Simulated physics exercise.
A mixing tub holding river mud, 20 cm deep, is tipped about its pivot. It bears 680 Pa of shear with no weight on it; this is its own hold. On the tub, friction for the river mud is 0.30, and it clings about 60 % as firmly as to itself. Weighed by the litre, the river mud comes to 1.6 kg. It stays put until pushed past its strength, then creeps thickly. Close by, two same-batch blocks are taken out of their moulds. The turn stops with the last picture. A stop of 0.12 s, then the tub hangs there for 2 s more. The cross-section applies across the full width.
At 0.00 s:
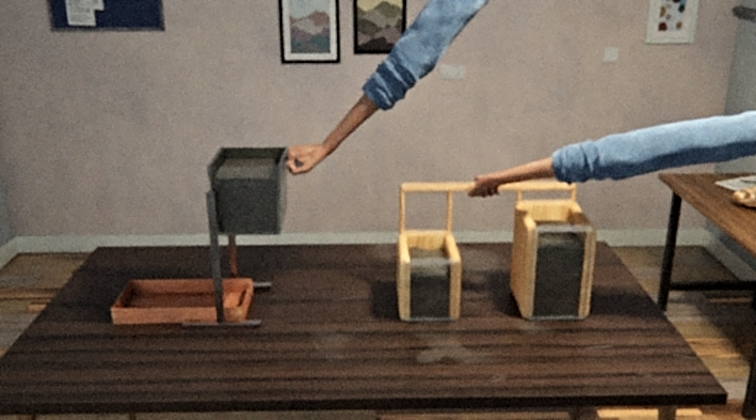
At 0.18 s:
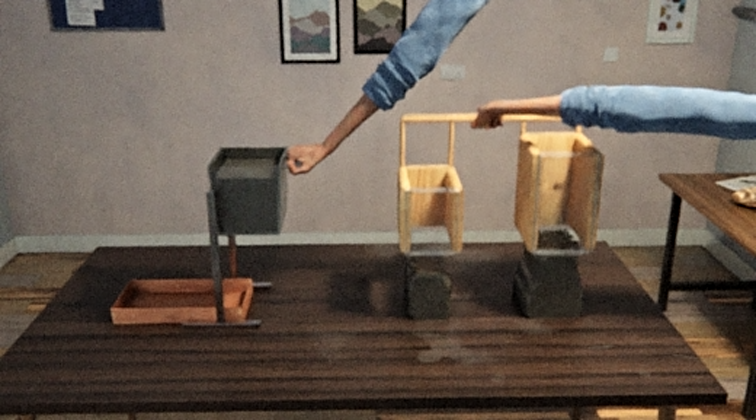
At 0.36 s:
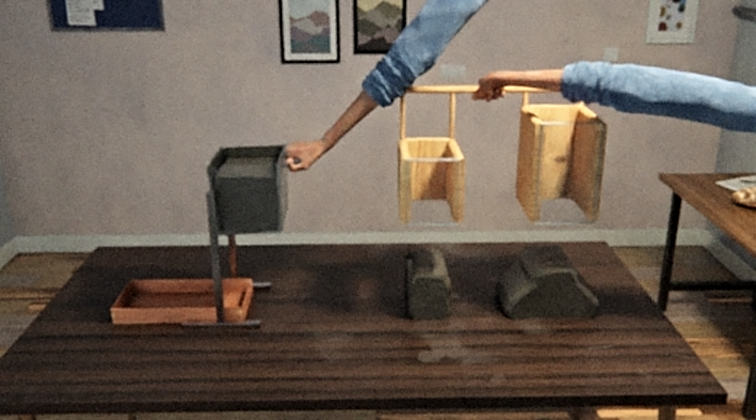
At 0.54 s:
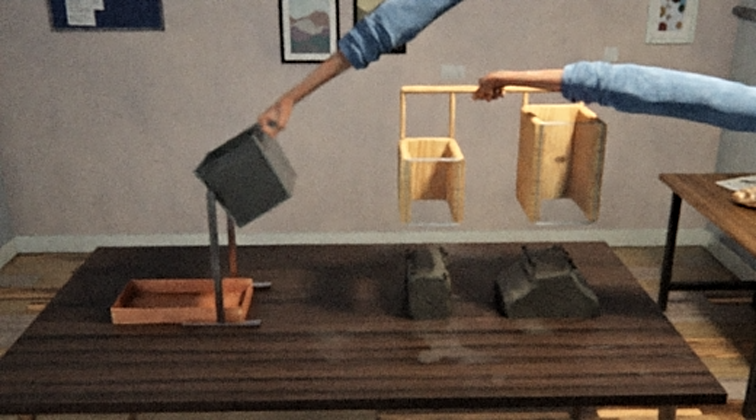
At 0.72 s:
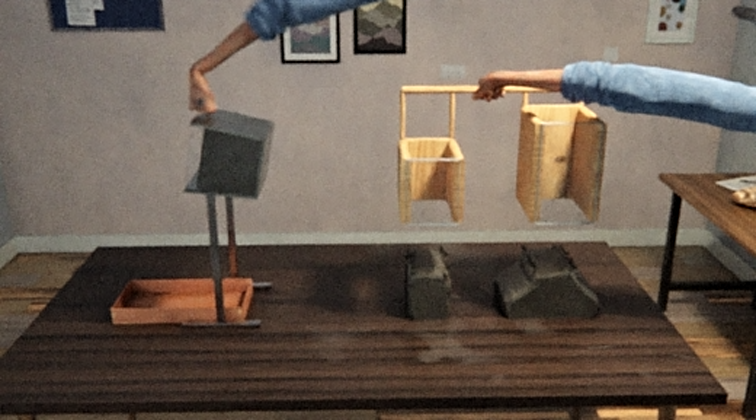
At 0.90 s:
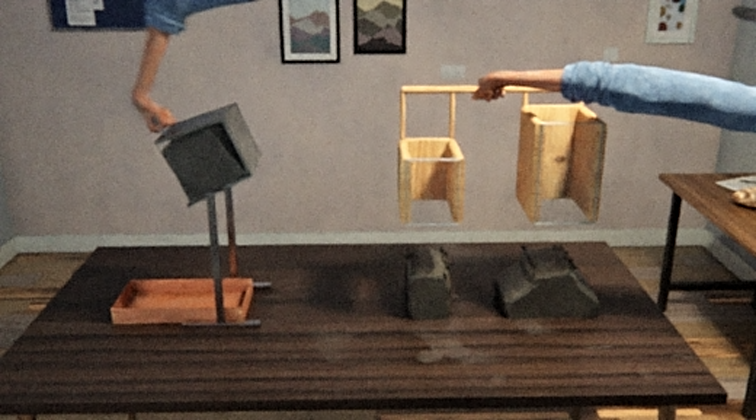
At first, a hand holds a dark tub on a stand while another lifts two wooden moulds, leaving two dark blocks on the table. The taller right block slumps into a low, uneven heap, the smaller changing little. Then the left hand turns the tub steeply leftward above an orange tray.
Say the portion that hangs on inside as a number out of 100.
Expect roughly 0 %.
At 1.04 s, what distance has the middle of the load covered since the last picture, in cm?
Distance: About 10 cm.
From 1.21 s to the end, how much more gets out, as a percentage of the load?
My estimate is near 0 in a hundred.
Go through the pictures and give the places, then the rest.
The first picture shows handle-side rim at (278, 167), tilt 0 degrees; crest of the river mud at (266, 178); block heights 16 cm, 25 cm (left to right).
The second picture shows handle-side rim at (278, 167), tilt 0 degrees; crest of the river mud at (266, 178); block heights 16 cm, 22 cm (left to right).
The third picture shows handle-side rim at (277, 164), tilt 2 degrees; crest of the river mud at (270, 176); block heights 16 cm, 17 cm (left to right).
The fourth picture shows handle-side rim at (252, 137), tilt 31 degrees; crest of the river mud at (255, 150); block heights 16 cm, 16 cm (left to right).
The fifth picture shows handle-side rim at (191, 125), tilt 80 degrees; crest of the river mud at (209, 130); block heights 16 cm, 16 cm (left to right).
The sixth picture shows handle-side rim at (156, 145), tilt 112 degrees; crest of the river mud at (206, 129); block heights 16 cm, 16 cm (left to right).
After 1.04 s, the tub is at 112 degrees and holds 56 %.
After 1.21 s, the tub is at 112 degrees and holds 0 %.
After 1.38 s, the tub is at 112 degrees and holds 0 %.
After 1.55 s, the tub is at 112 degrees and holds 0 %.
After 2.90 s, the tub is at 112 degrees and holds 0 %.
